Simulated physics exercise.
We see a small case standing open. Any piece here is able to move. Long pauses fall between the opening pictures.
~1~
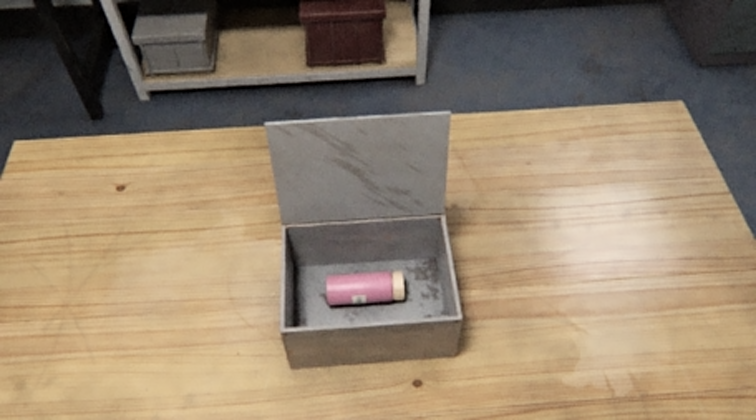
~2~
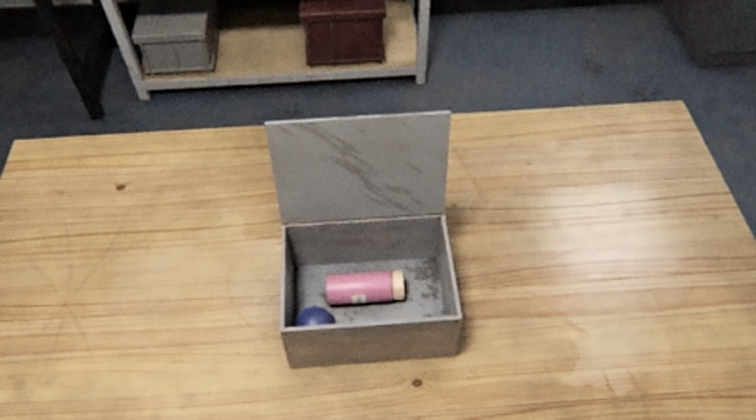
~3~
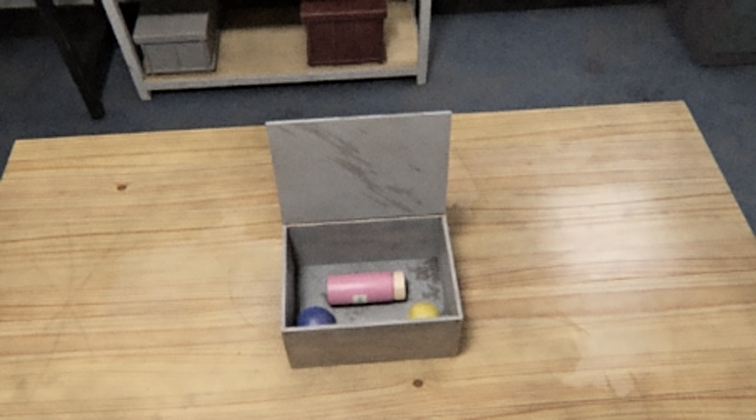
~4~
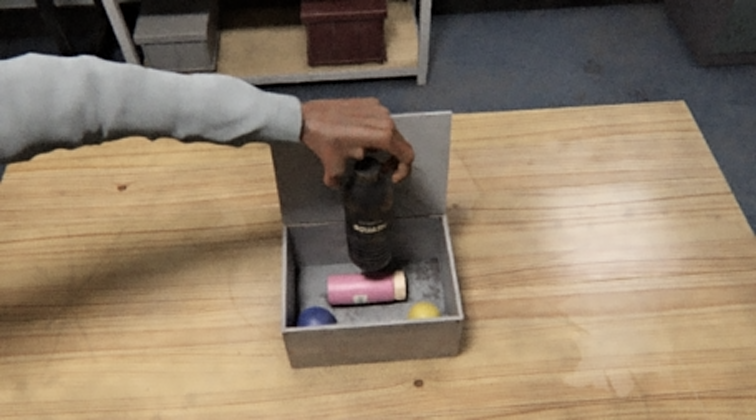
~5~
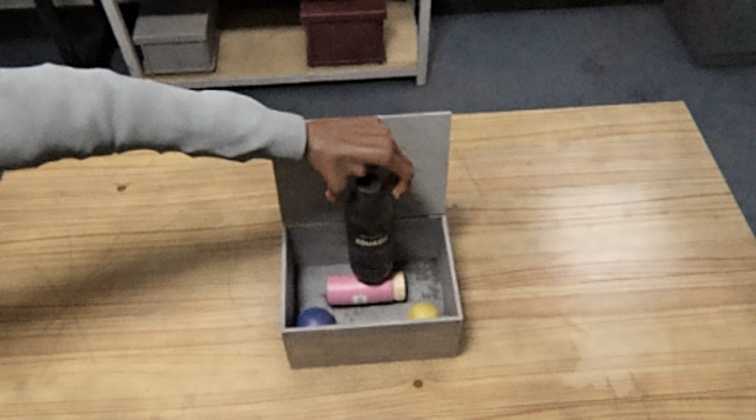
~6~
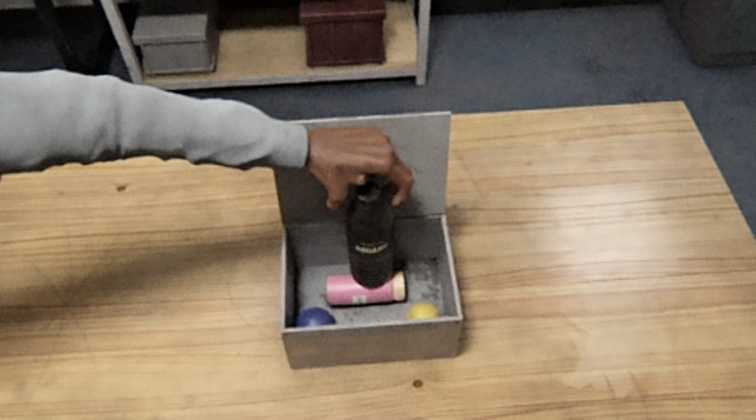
A hand lowers a black bottle into an open box holding a pink shaker and balls.
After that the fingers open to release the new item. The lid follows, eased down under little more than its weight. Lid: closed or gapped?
Gapped.
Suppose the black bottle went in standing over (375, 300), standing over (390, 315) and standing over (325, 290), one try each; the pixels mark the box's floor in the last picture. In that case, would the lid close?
Results in order: Lid up, lid up, lid up.
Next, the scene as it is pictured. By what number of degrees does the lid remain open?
I'd put it at roughly 25°.
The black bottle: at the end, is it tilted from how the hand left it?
Once everything settles, it ends up at a slant.
Then, 1.20 s after the last picture, lid starting down; black bottle tipped 20° from how it was near (370, 235); pink shaker rolled a little.
Then, 1.90 s after the last picture, lid 60° above the rim; black bottle slid a little near (372, 256); pink shaker rolled a little.
Then, 2.10 s after the last picture, lid 42° above the rim; black bottle tipped 23° from how it was near (374, 285); pink shaker rolled a little.
At rest, lid 27° above the rim; tipped over in the box, black bottle; the other 3 in place. Seen from the same camera at the end, black bottle near (375, 297).
